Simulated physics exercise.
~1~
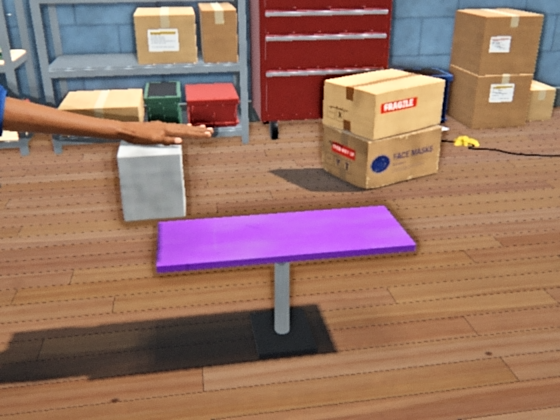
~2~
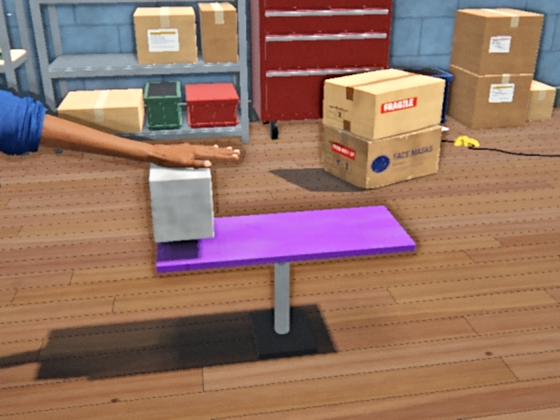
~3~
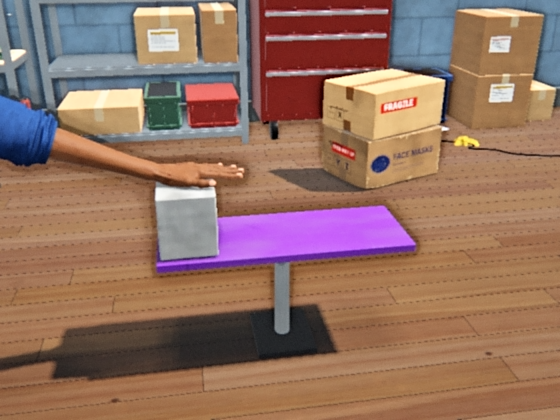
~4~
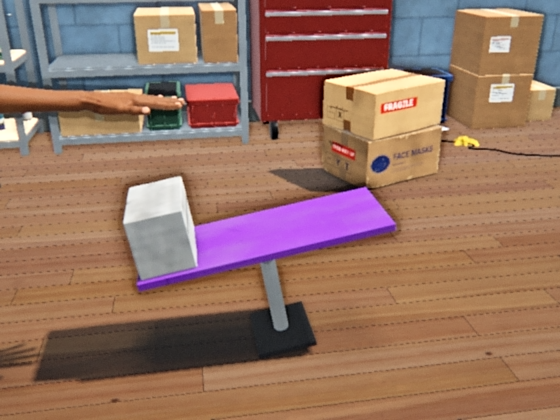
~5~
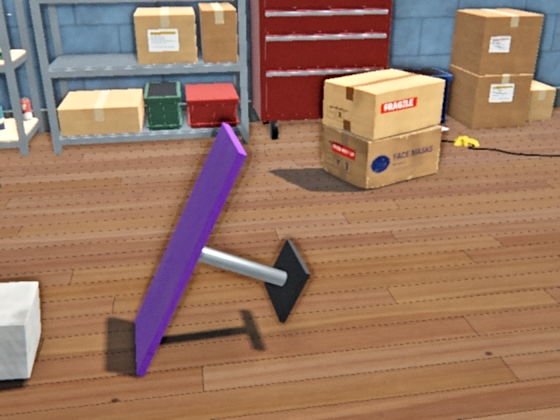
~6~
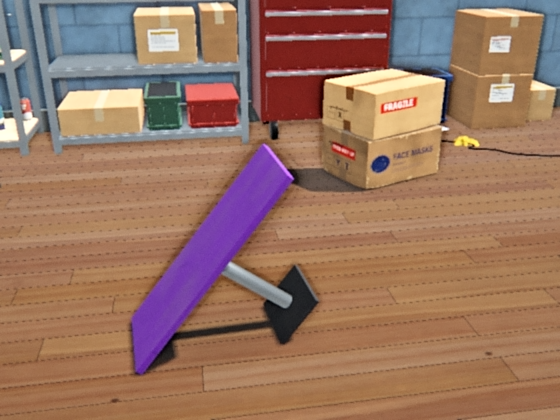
A hand sets a pale block on a purple table's left end, tipping it over.
